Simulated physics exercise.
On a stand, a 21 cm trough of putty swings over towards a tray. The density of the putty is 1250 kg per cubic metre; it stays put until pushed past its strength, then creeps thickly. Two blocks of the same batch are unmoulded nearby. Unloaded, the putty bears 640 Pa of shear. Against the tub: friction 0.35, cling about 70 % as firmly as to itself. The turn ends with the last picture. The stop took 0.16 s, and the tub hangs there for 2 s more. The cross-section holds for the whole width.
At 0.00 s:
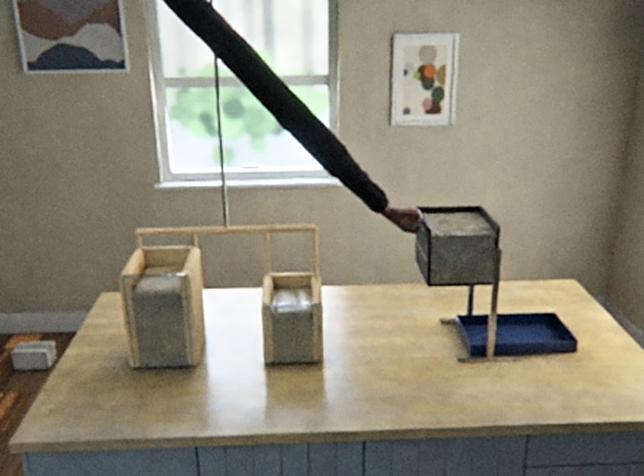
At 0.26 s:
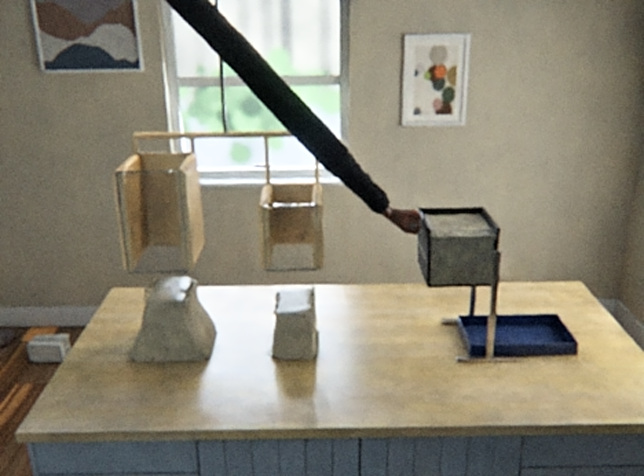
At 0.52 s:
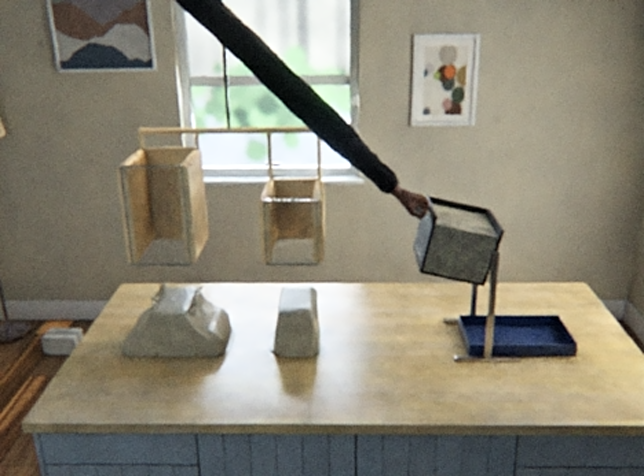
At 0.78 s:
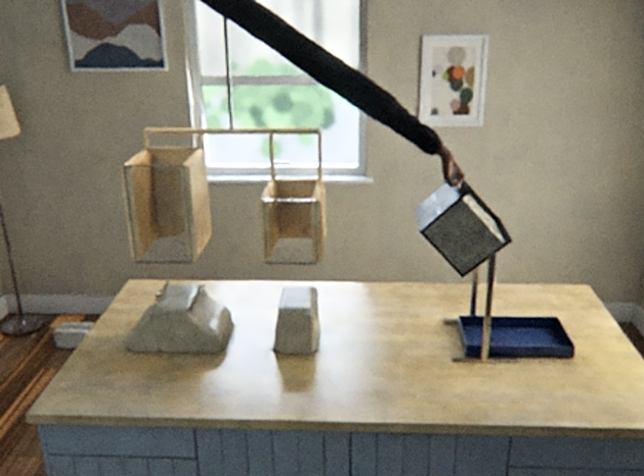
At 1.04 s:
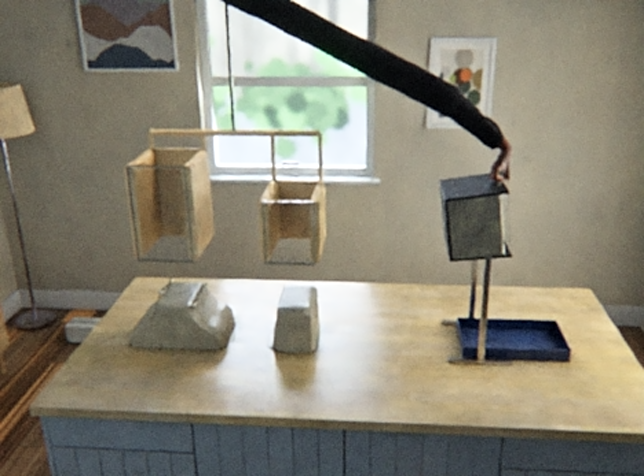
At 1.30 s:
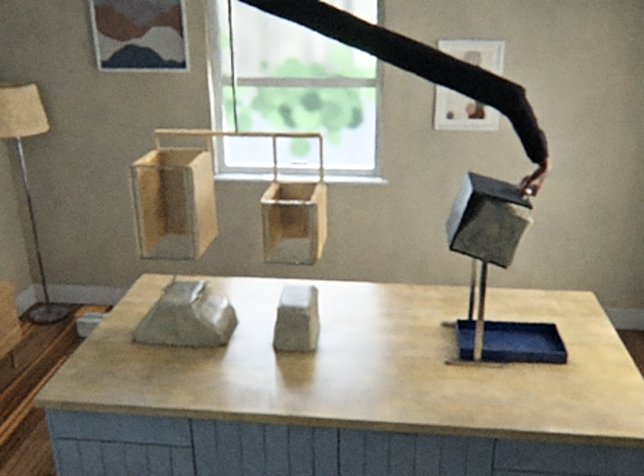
A double wooden mould rises off two grey blocks on the left of a pale wooden worktop, in a room seen from slightly above and in front. The taller block slumps into a broad, lopsided mound while the smaller one sags slightly; at right, a dark-sleeved arm turns a dark-rimmed tub of grey putty clockwise over a blue tray. The view drifts gradually leftward.
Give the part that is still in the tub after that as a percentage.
It comes to some 0 %.
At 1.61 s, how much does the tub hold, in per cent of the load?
About 30 %.
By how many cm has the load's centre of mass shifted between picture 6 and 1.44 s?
Roughly 8 cm.
After 1.44 s, the tub is at 107 degrees and holds 59 %.
After 1.61 s, the tub is at 107 degrees and holds 30 %.
After 1.78 s, the tub is at 107 degrees and holds 21 %.
After 1.95 s, the tub is at 107 degrees and holds 9 %.
After 3.30 s, at the end, the tub is at 107 degrees and holds 0 %.
